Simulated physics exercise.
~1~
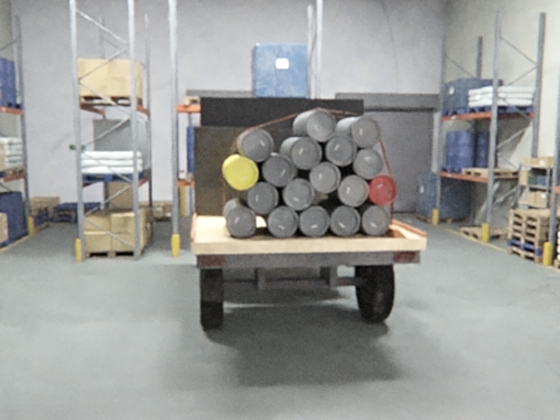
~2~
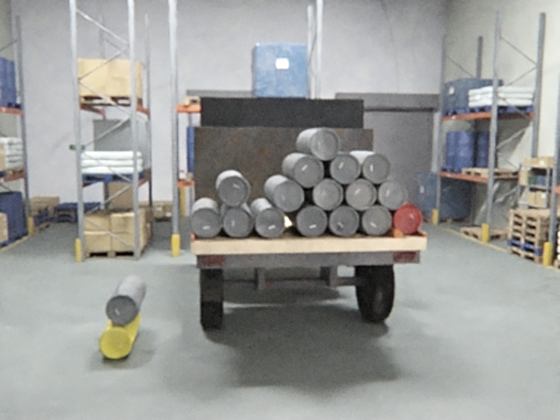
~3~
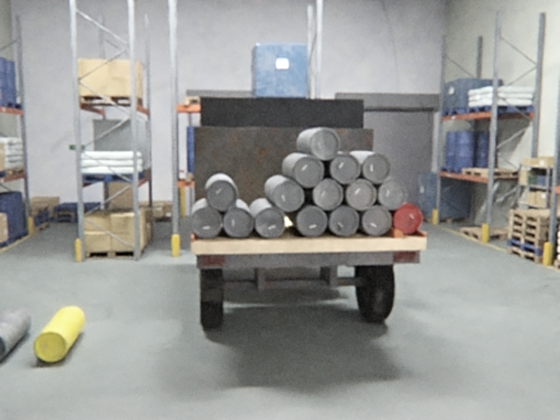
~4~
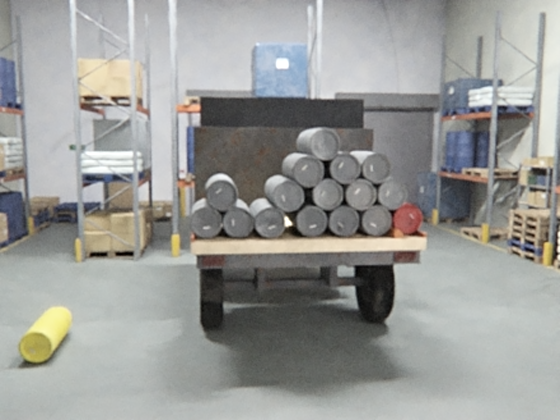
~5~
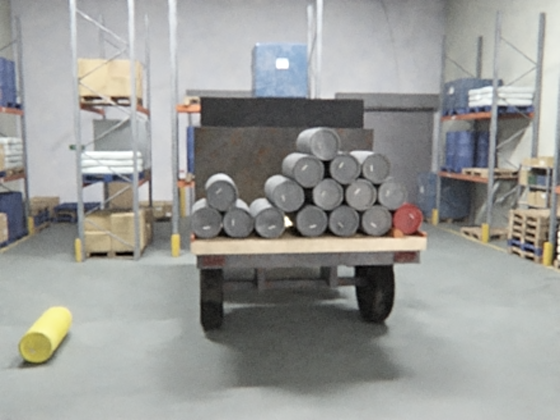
A stack of grey cylinders, with a yellow one at its left side and a red one at its right, sits strapped on a flatbed seen from behind in a warehouse lined with loaded racks. The straps come away and the pile slumps. The yellow cylinder drops off the left side with a grey one, while the red settles low at the right of the deck. On the floor, both fallen cylinders roll left, and the grey one passes out of view. The yellow comes to rest at lower left, and the red stays aboard beside the remaining greys.
